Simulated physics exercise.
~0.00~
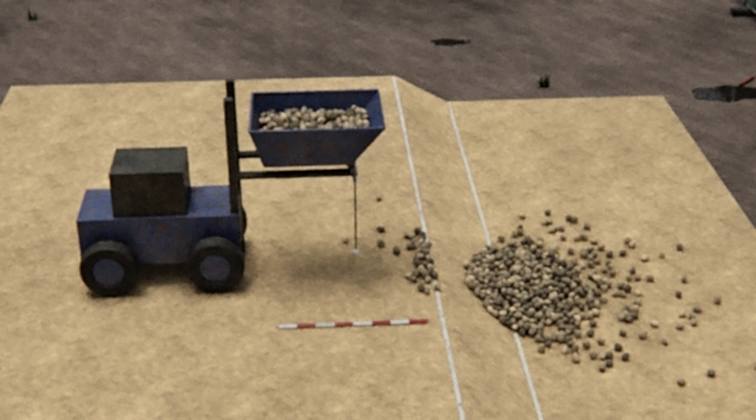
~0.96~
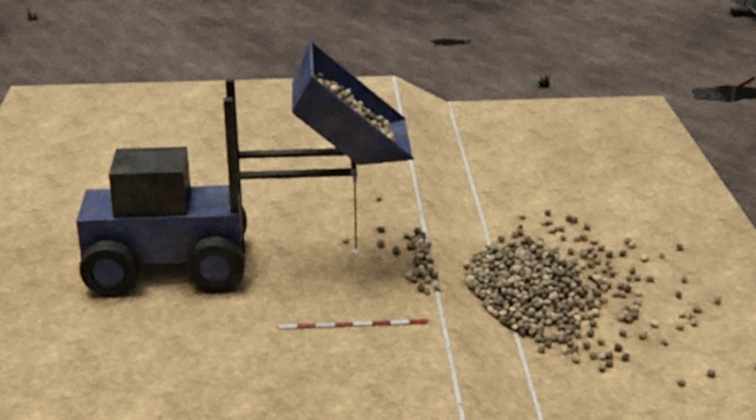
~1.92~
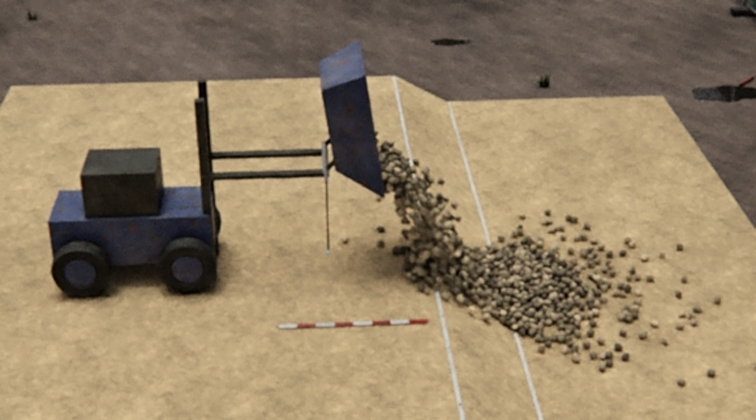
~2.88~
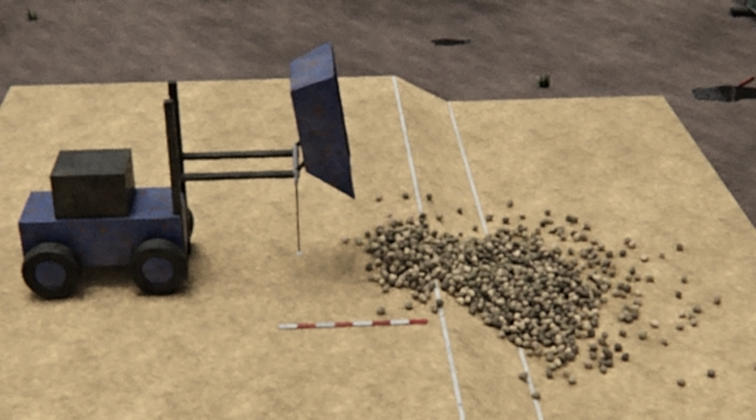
Blue fork truck tipping its skip, pouring rounded stones beside an earlier heap and backing left, leaving one merged, spread-out pile.
